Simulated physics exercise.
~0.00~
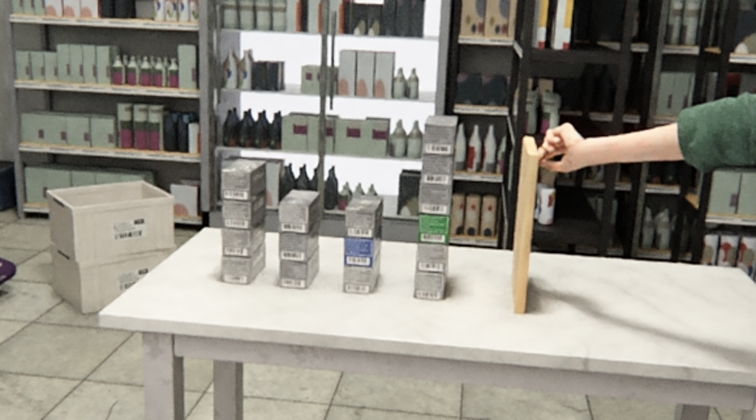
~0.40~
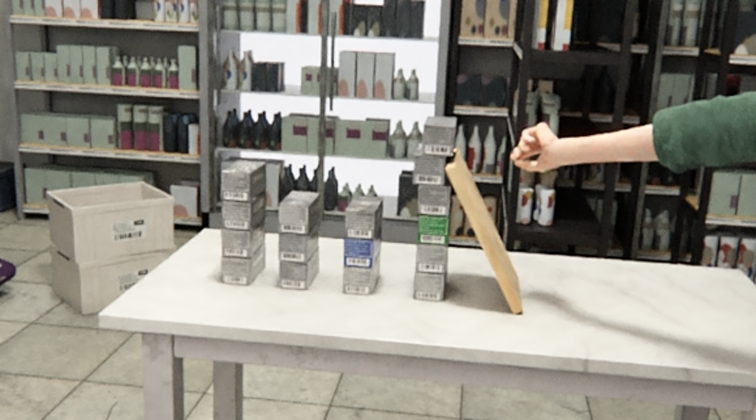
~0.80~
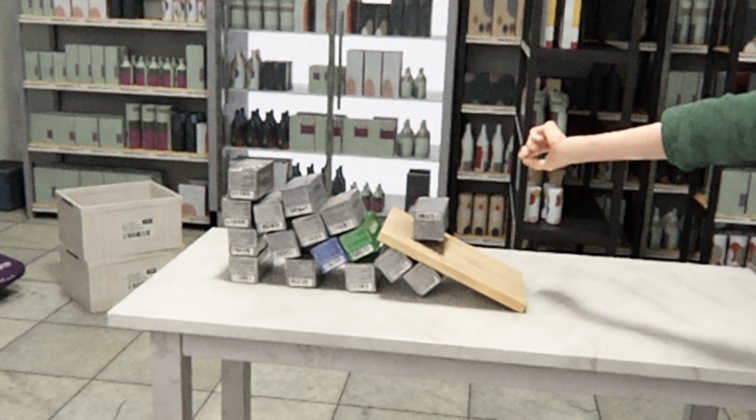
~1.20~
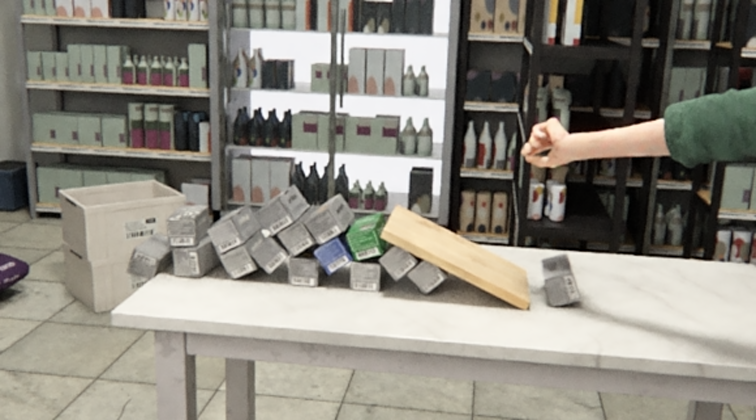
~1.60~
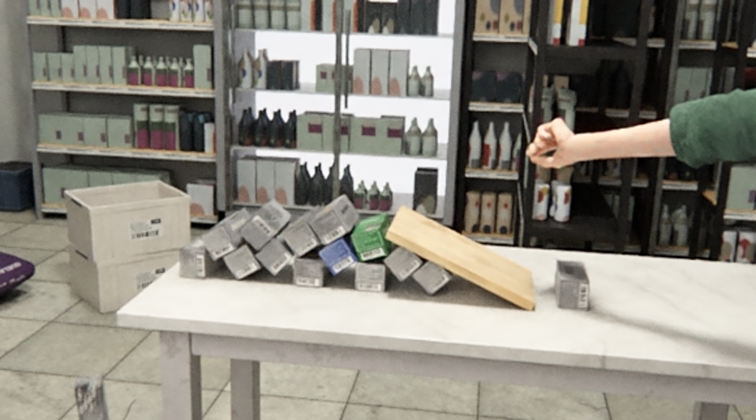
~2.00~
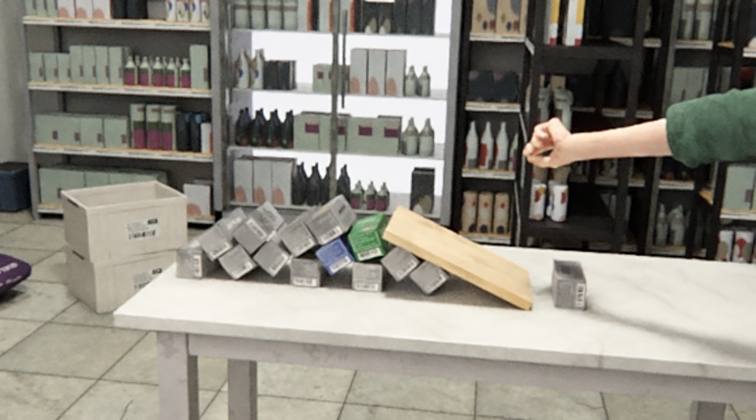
Hand tipping an upright board leftward into four stacks of grey packets, toppling them into a slanting heap beneath the board.
